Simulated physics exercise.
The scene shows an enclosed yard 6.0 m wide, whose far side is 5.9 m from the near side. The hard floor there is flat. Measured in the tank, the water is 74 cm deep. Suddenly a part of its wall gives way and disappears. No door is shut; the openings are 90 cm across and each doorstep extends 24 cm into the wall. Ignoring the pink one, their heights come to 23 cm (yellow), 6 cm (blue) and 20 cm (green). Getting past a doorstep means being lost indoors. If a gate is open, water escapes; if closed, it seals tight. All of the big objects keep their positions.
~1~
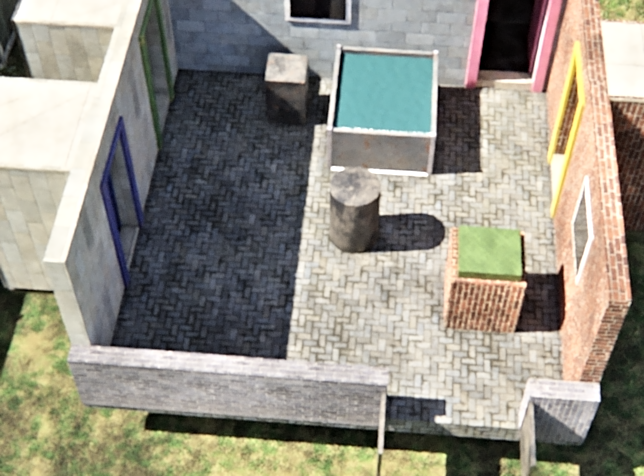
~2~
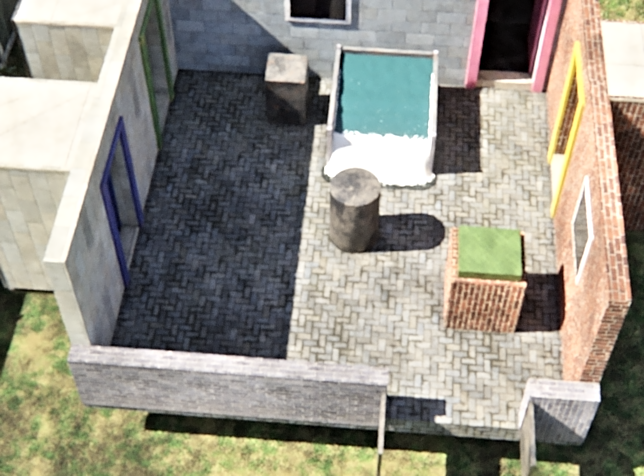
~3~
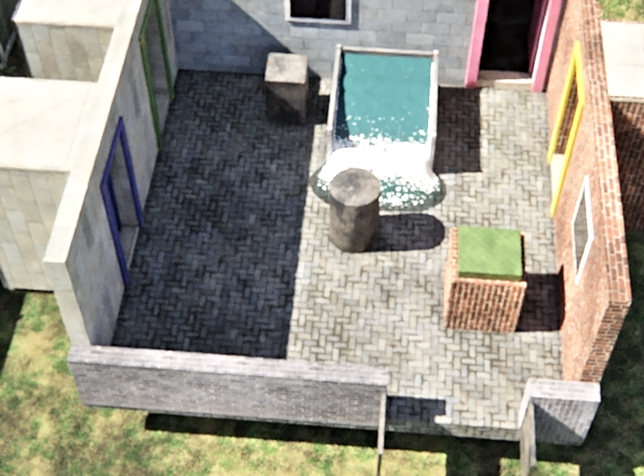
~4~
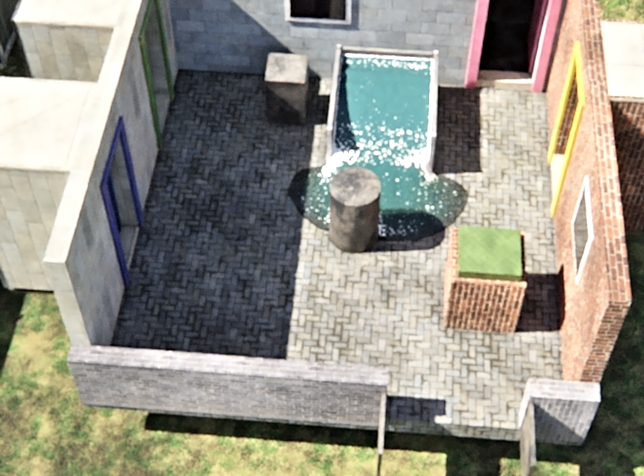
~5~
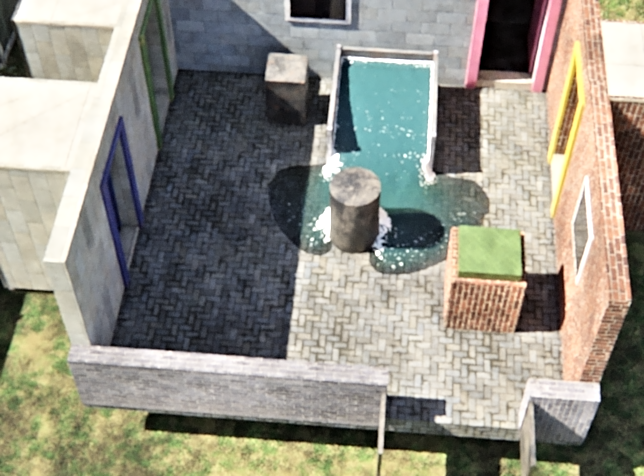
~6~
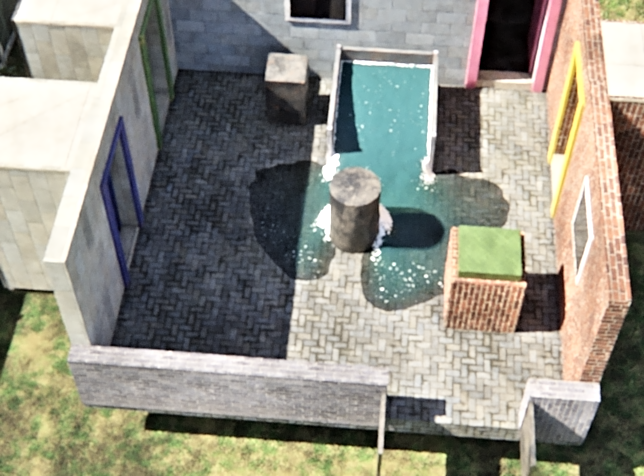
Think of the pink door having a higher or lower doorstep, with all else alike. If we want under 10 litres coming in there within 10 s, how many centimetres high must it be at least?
About 6.5 centimetres.
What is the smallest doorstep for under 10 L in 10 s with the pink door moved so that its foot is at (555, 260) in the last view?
You'd want it roughly 28 cm high.
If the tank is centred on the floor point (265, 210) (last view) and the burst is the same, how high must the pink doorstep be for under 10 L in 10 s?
A height near 6.0 cm.
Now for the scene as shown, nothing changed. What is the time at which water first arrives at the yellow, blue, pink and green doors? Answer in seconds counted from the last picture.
So yellow sees it at 1.1 s, blue at 1.0 s, pink at 2.8 s and green at 2.4 s.
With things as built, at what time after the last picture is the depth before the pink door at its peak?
Near 3.5 seconds.
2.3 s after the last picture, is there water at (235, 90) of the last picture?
At that moment it's not yet touched.
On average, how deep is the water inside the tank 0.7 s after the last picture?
I'd put it near 30 cm.
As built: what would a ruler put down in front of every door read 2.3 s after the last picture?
Yellow door 5 cm, blue door 12 cm, pink door 0 cm, green door 1 cm.
Then, 0.7 s after the last picture water covers 35 % of the floor, deepest (42 cm) near (366, 215); it has not reached the pink door.
Then, 2.3 s after the last picture water covers 70 % of the floor, deepest (22 cm) near (541, 256); it has not reached the pink door.
Then, 9.3 s after the last picture water covers 95 % of the floor, deepest (8 cm) near (170, 105); 5 cm at the pink door, 0 litres in over its 15 cm doorstep.
At the pink door as built, the water peaked near 10 cm, 3.3 s after the last picture.
Run again over the same 10 s with other heights there, 19 litres in over 5.5 cm, 6 litres over 7.5 cm. The limit of 10 litres is kept from about 6.5 cm up.
